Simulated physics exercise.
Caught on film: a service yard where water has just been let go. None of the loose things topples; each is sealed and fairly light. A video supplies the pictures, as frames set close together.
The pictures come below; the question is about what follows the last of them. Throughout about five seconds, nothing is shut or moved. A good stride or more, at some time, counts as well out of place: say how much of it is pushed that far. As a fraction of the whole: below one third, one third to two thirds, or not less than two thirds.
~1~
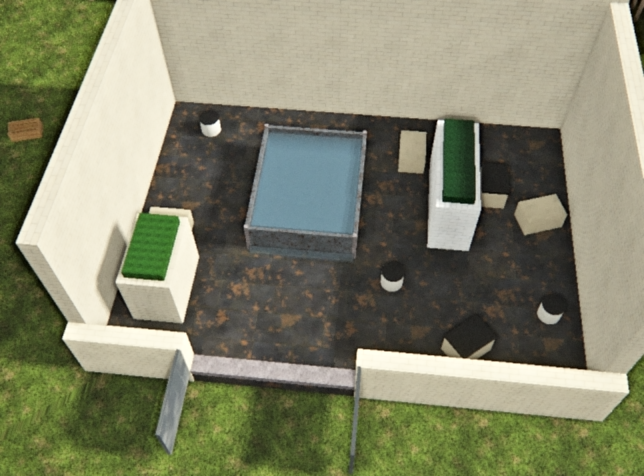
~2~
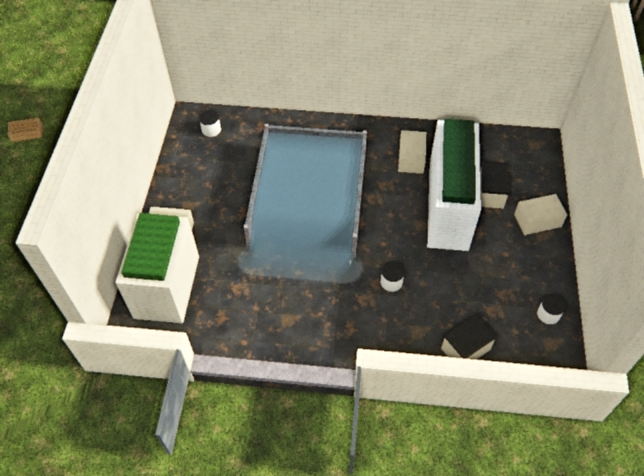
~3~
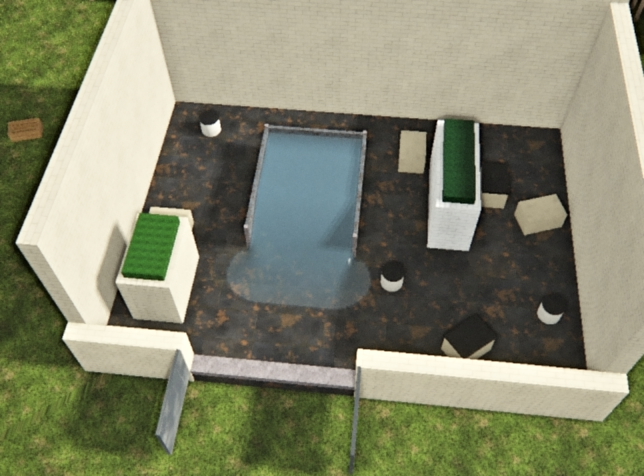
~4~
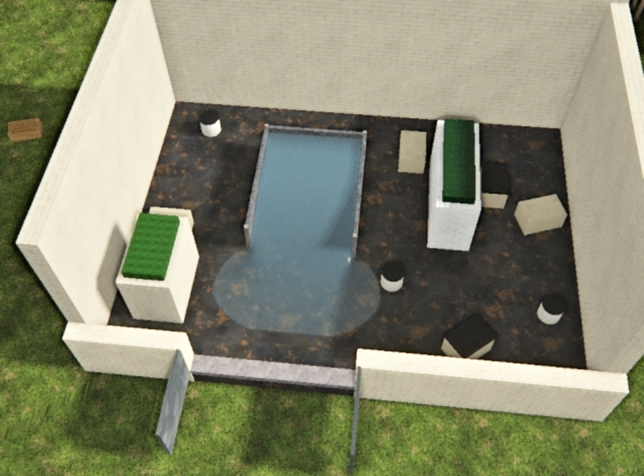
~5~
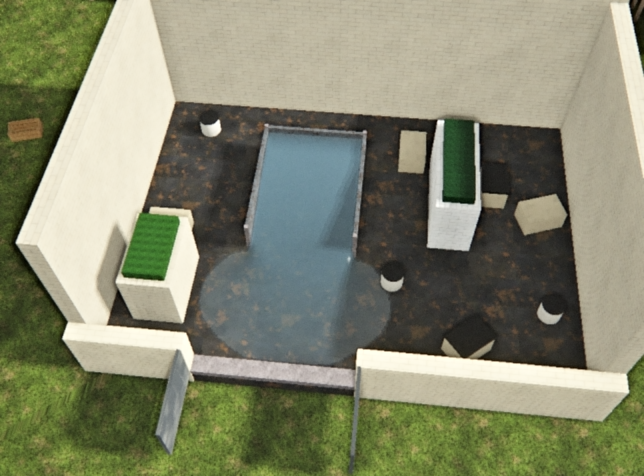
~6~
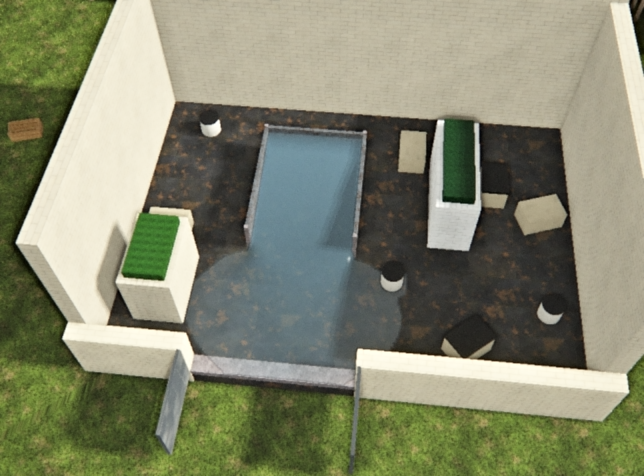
The fraction is below one third.
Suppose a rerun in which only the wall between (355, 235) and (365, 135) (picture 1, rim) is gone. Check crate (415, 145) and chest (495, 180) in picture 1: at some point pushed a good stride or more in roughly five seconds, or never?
Taking them in turn: Distance reached and distance not reached.
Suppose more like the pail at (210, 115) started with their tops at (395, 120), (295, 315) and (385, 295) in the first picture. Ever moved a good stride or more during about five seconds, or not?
The answers, in order, are remains nearby, displaced a stride and displaced a stride.
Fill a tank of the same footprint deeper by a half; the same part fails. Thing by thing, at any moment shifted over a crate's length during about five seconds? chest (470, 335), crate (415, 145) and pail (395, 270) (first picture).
Beyond that, then not beyond that, then not beyond that.
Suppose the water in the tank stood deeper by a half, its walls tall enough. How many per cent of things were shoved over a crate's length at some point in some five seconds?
Estimate: Around 50 in a hundred.
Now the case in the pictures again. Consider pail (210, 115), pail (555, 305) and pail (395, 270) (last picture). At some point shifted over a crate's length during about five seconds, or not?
Object by object as listed: Falls short, falls short and falls short.
A moment on, 0 of 8 are well off their spots; 0 afloat.
Next, 0 of 8 are well off their spots; 0 afloat.
Later, 1 of 8 are well off their spots; 0 afloat.
In the end, 1 of 8 are well off their spots, and 1 have been at some point; 0 afloat.
